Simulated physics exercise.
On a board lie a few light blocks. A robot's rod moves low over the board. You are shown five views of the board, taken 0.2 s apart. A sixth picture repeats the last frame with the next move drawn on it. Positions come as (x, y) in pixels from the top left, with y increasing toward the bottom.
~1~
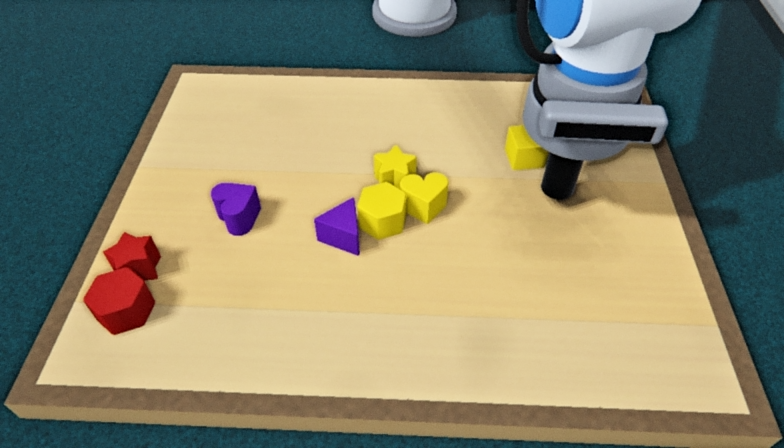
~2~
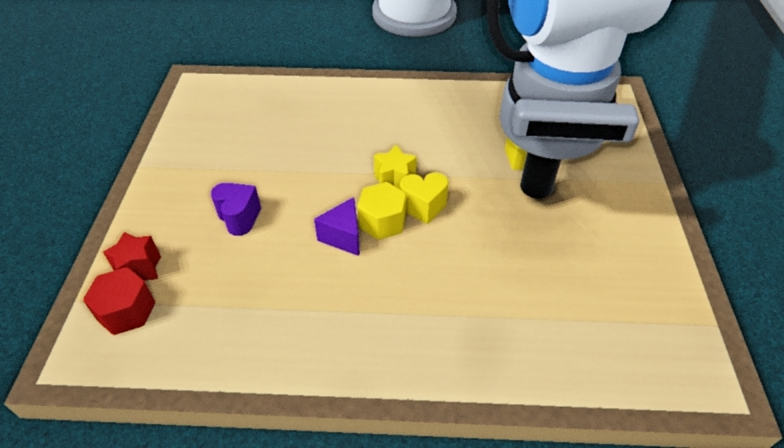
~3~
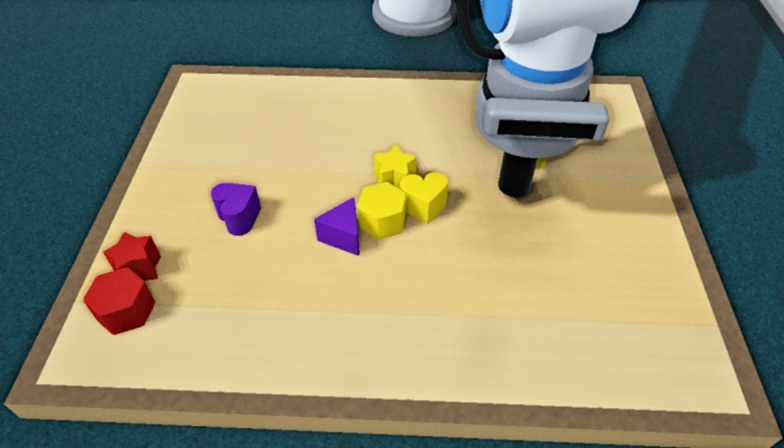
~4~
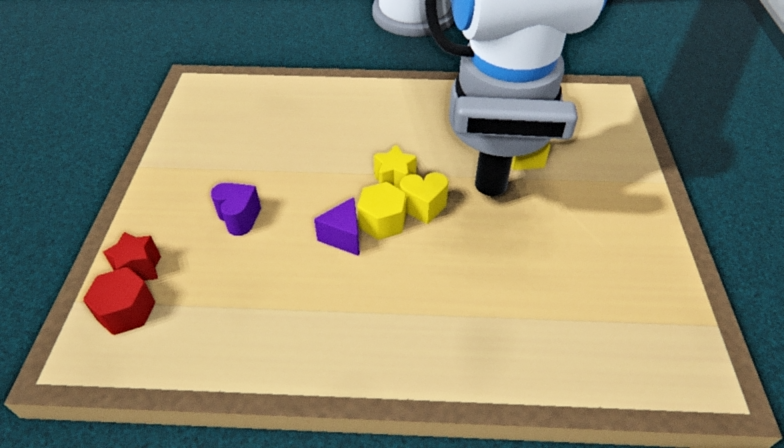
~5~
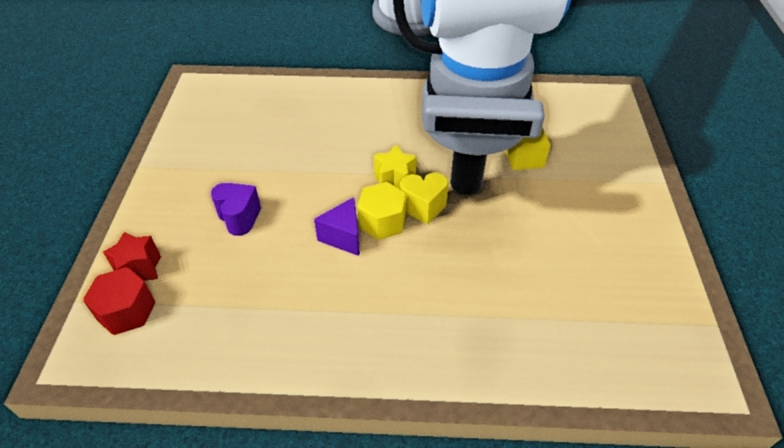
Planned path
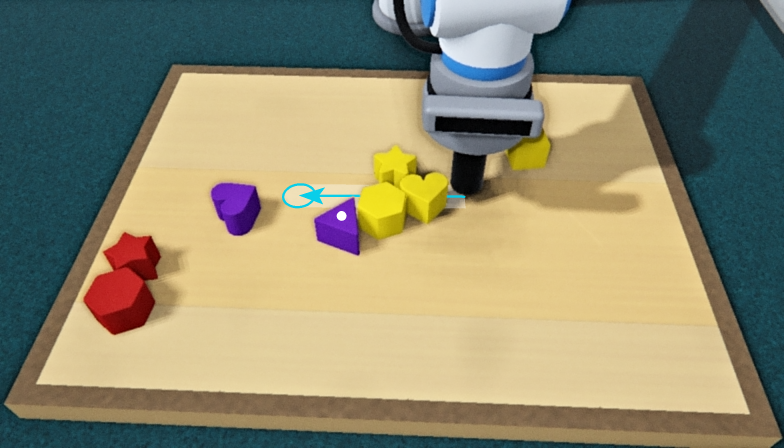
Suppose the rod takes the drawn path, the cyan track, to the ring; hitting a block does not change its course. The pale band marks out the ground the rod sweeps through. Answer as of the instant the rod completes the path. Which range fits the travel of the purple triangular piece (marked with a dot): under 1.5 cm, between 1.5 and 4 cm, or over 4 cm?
It is going to finish beyond 4 cm from where it is now.
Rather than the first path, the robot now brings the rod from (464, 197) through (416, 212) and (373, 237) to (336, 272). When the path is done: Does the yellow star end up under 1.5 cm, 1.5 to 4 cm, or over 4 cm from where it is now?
The smallest band: Under 1.5 cm.
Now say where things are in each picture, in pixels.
The first frame shows tip of the rod (557, 189), middles of tops, purple heart block (233, 195), purple triangular piece (342, 216), yellow hexagon (382, 199), yellow star (395, 160), yellow heart block (425, 185).
The second frame shows rod (536, 188), nothing pushed.
The third frame shows rod (514, 187), nothing pushed.
The fourth frame shows rod (491, 185), nothing pushed.
The fifth frame shows rod (466, 184), purple heart block (233, 195), purple triangular piece (342, 216), yellow hexagon (382, 199), yellow star (395, 160), yellow heart block (425, 185).
The line goes from (464, 197) directly to (299, 196); the dot is on the purple triangular piece.
The first path, step by step. One third of the way, rod (408, 184); purple triangular piece (305, 233), turned 35° anticlockwise; yellow hexagon (338, 215); yellow star (386, 158), turned 25° clockwise; yellow heart block (376, 193), turned 30° anticlockwise.
Two thirds of the way, rod (353, 183); purple triangular piece (281, 249), turned 25° anticlockwise; yellow hexagon (319, 235), turned 15° clockwise; yellow star (363, 152), turned 80° clockwise; yellow heart block (343, 200), turned 95° anticlockwise.
At the end, rod (297, 183); purple heart block unmoved; purple triangular piece (281, 249), turned 25° anticlockwise; yellow hexagon (320, 236), turned 20° clockwise; yellow star (363, 152), turned 85° clockwise; yellow heart block (335, 199), turned 125° anticlockwise.
